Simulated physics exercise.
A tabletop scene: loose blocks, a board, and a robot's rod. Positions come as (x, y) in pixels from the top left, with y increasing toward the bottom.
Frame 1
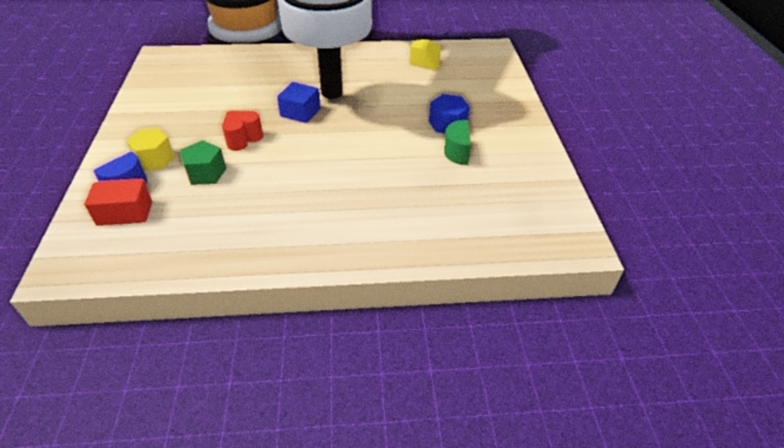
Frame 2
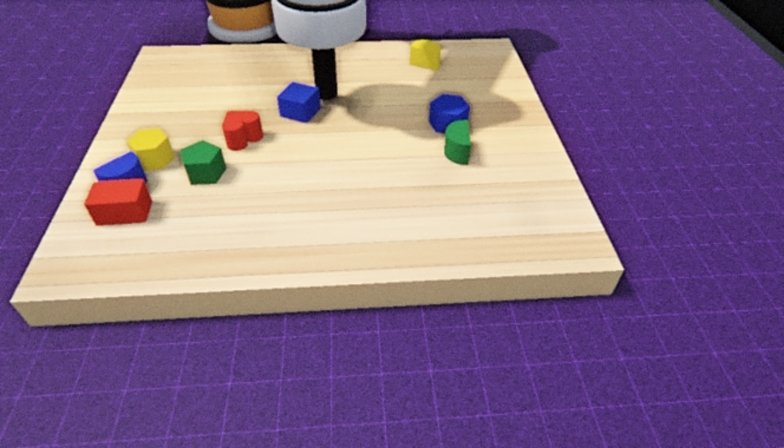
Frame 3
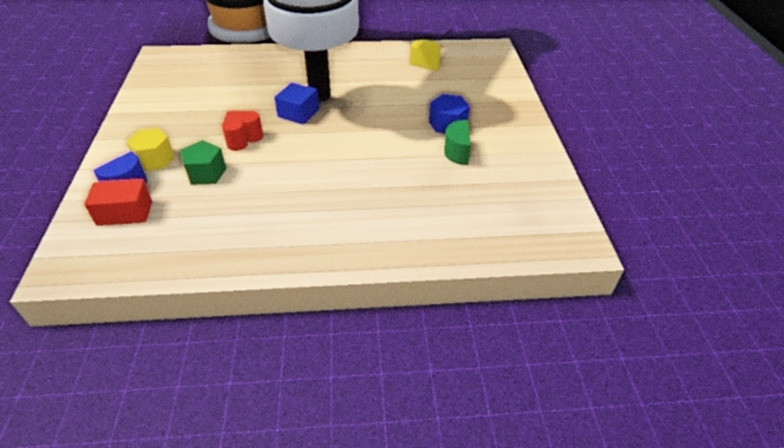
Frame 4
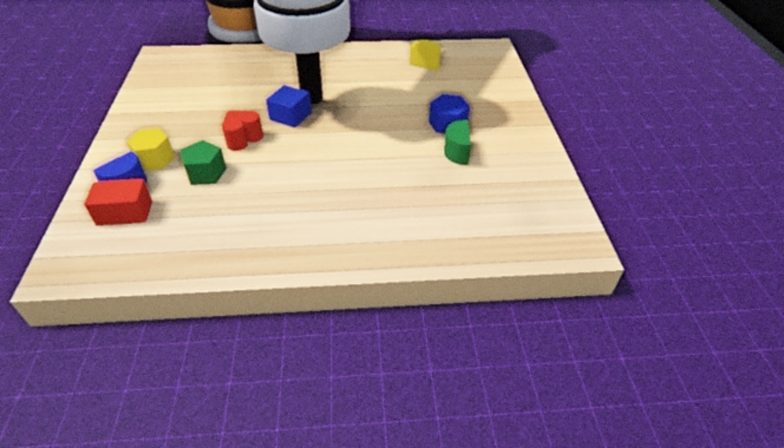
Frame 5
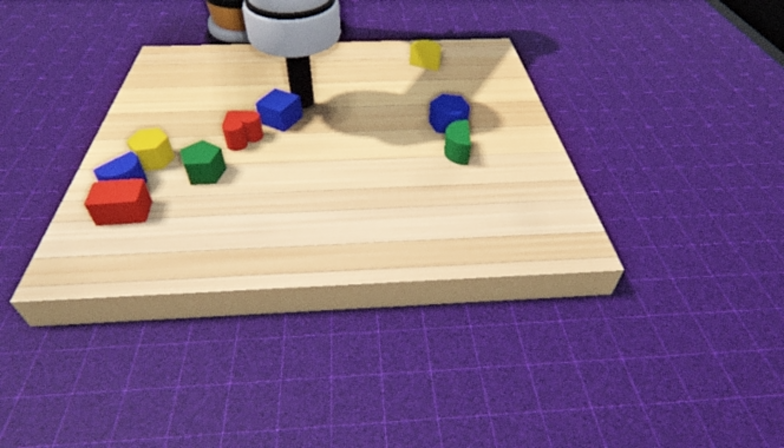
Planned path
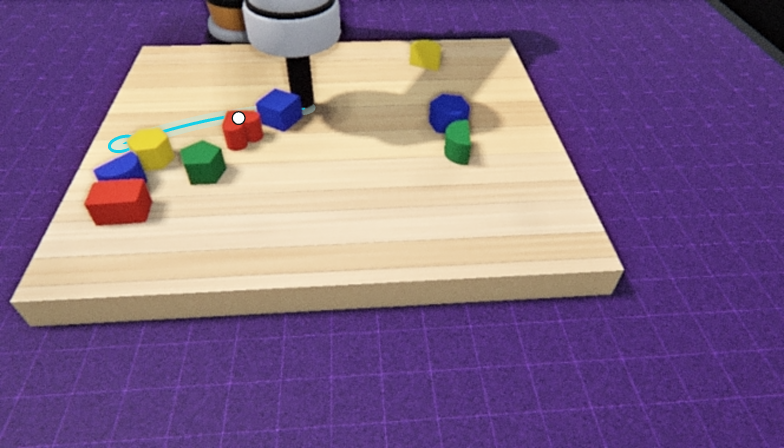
A robot's black rod moved a short way left across a wooden board, meeting the blue cube and pushing it left and slightly nearer, toward the red heart, while the other colored blocks stayed still.
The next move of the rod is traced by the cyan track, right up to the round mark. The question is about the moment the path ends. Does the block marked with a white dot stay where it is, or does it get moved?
It is no longer where it was.
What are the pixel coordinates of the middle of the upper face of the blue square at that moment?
When the path ends, it will be at (253, 108).
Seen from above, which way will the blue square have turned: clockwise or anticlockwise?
The twist is anticlockwise.
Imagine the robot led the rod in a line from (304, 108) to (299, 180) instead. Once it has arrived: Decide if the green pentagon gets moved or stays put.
Well, the green pentagon holds its place.
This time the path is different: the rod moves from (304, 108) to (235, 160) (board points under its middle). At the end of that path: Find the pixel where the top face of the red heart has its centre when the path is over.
Expect it around (157, 138).
The drawn path runs from (304, 108) via (245, 114) and (185, 126), ending at (123, 144); the dot is on the red heart.
On the path given first. One third of the way, rod (244, 108); red heart (230, 127), turned 15° clockwise; blue square (253, 108), turned 40° anticlockwise.
Two thirds of the way, rod (183, 120); red heart (230, 127), turned 15° clockwise; blue square (253, 108), turned 40° anticlockwise.
At the end, rod (120, 138); yellow six-sided block not moved; red heart (230, 127), turned 15° clockwise; blue square (253, 108), turned 40° anticlockwise.
